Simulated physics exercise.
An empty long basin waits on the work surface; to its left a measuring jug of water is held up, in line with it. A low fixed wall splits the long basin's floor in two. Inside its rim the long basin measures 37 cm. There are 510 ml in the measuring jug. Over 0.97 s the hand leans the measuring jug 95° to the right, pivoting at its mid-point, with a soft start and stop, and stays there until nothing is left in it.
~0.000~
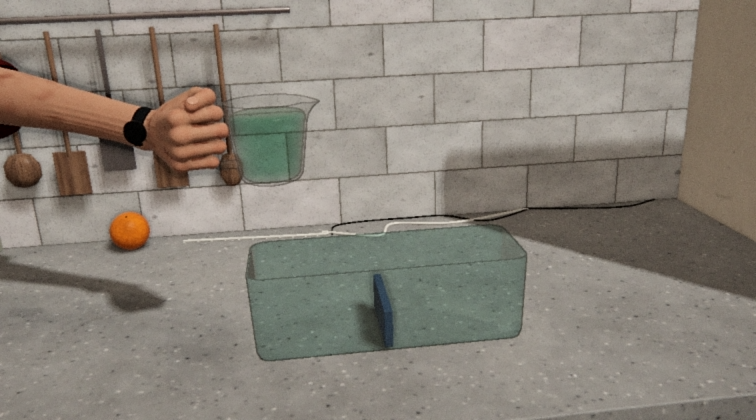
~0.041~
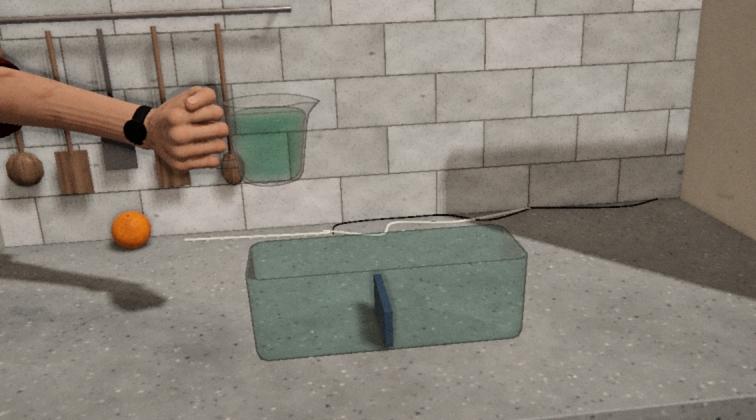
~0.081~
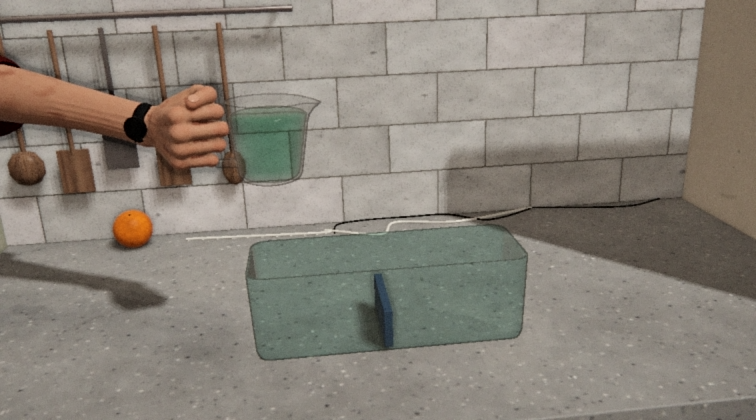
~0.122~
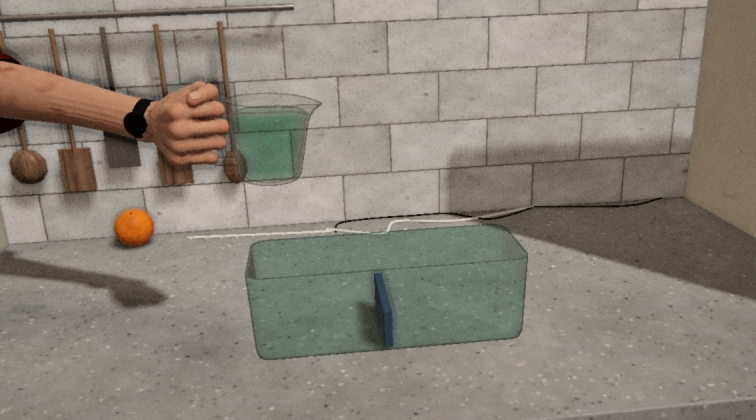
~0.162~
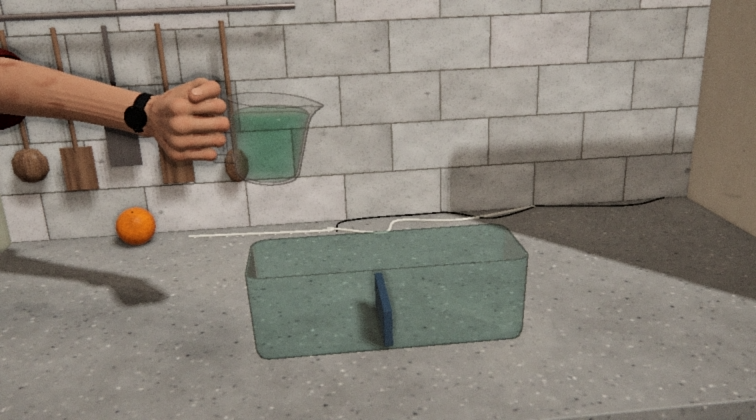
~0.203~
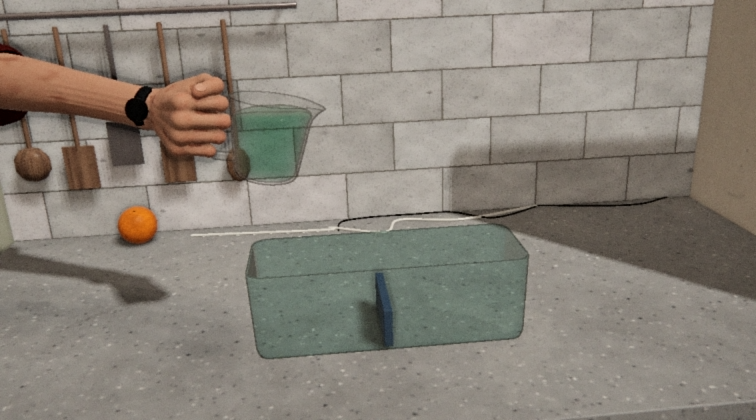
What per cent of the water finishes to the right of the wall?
About 48 per cent.
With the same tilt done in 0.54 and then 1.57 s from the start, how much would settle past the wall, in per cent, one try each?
In turn about 40 and 60 per cent.
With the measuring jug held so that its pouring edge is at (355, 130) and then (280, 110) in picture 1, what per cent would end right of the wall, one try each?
In turn about 90 and 5 per cent.
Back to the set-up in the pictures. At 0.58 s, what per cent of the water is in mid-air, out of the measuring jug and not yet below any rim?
About 20 per cent.
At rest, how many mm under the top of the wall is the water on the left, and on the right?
Left about 42 mm, right about 44 mm.
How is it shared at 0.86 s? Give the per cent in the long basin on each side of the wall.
Near 14 on the left, 38 on the right.
After 0.58 s the tilt is 62° and 75 per cent is still to pour, 1 is left of the wall and 3 right of it.
After 0.86 s the tilt is 92° and 23 per cent is still to pour, 15 is left of the wall and 39 right of it.
After 1.15 s the tilt is 95° and 2 per cent is still to pour, 45 is left of the wall and 48 right of it.
After 1.47 s the tilt is 95° and 0 per cent is still to pour, 50 is left of the wall and 48 right of it.
In the end 50 per cent lies left of the wall, 48 right of it and 1 outside.
